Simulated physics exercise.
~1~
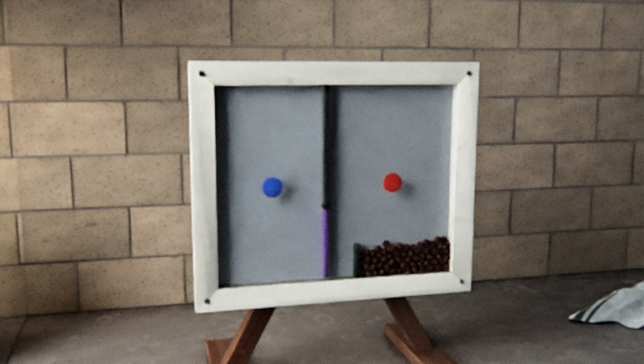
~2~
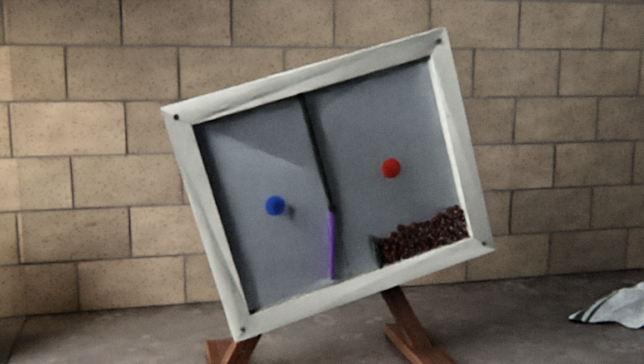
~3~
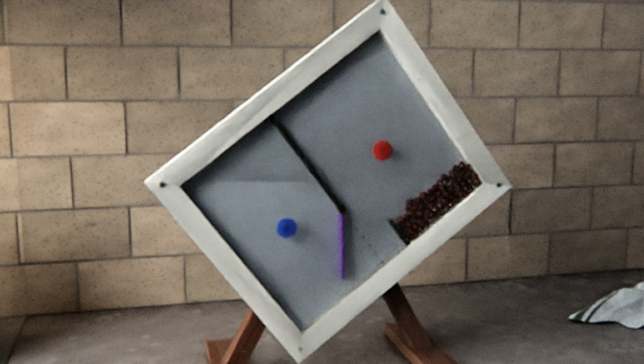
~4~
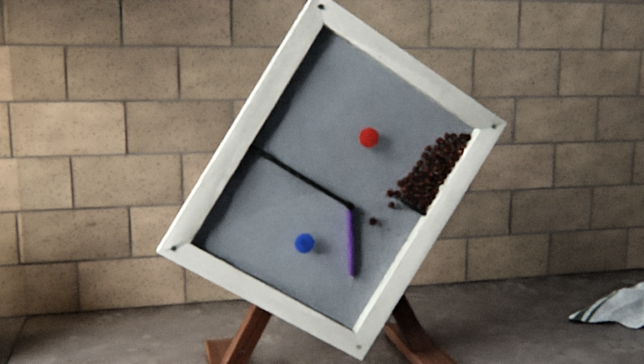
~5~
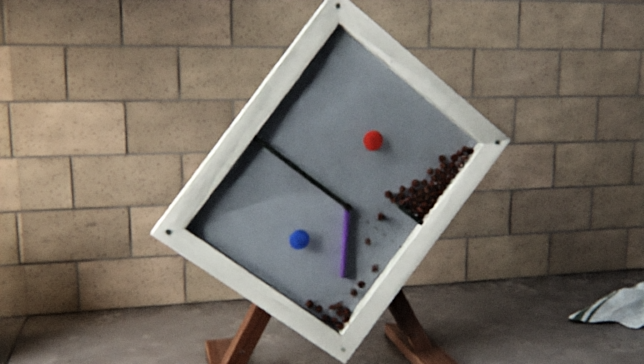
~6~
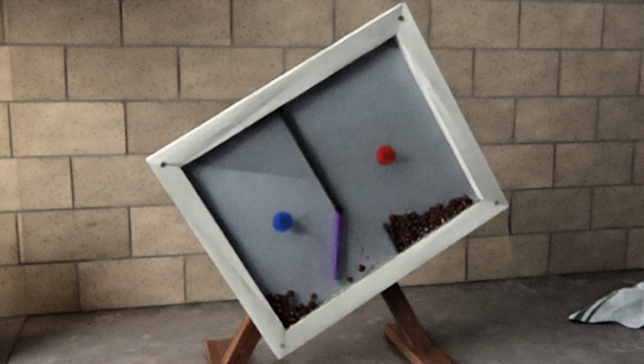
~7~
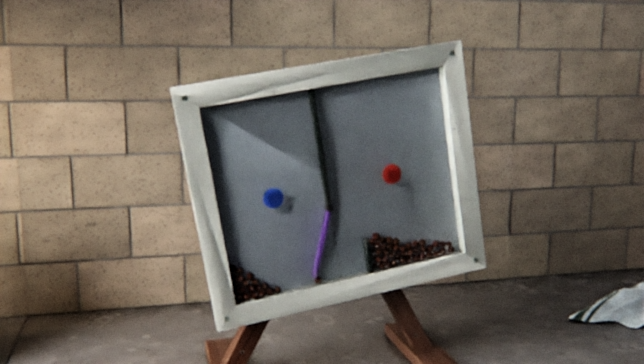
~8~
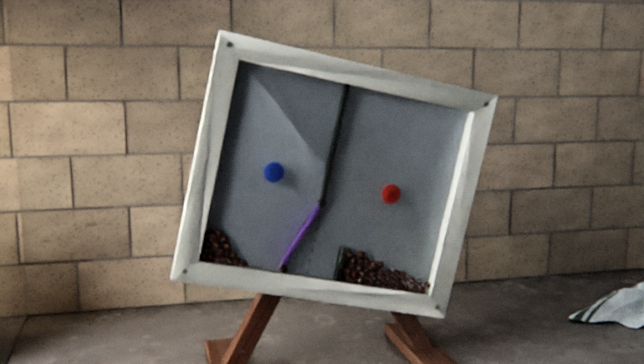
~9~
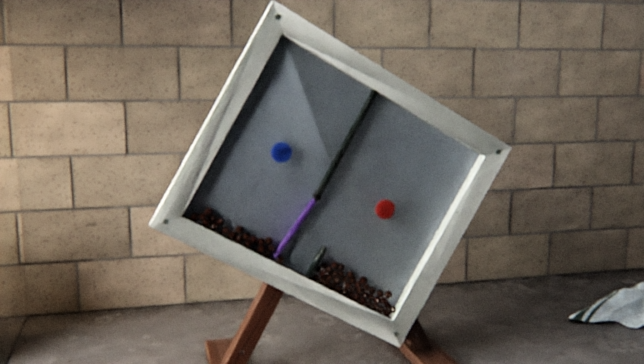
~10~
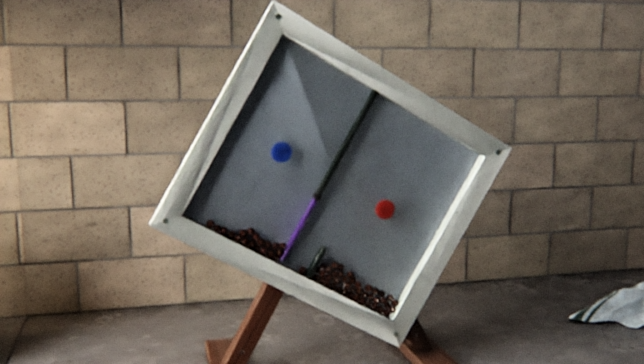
White-framed case tilting anticlockwise, spilling some dark beads past a purple flap, then swinging back clockwise and stopping tilted, most beads right.
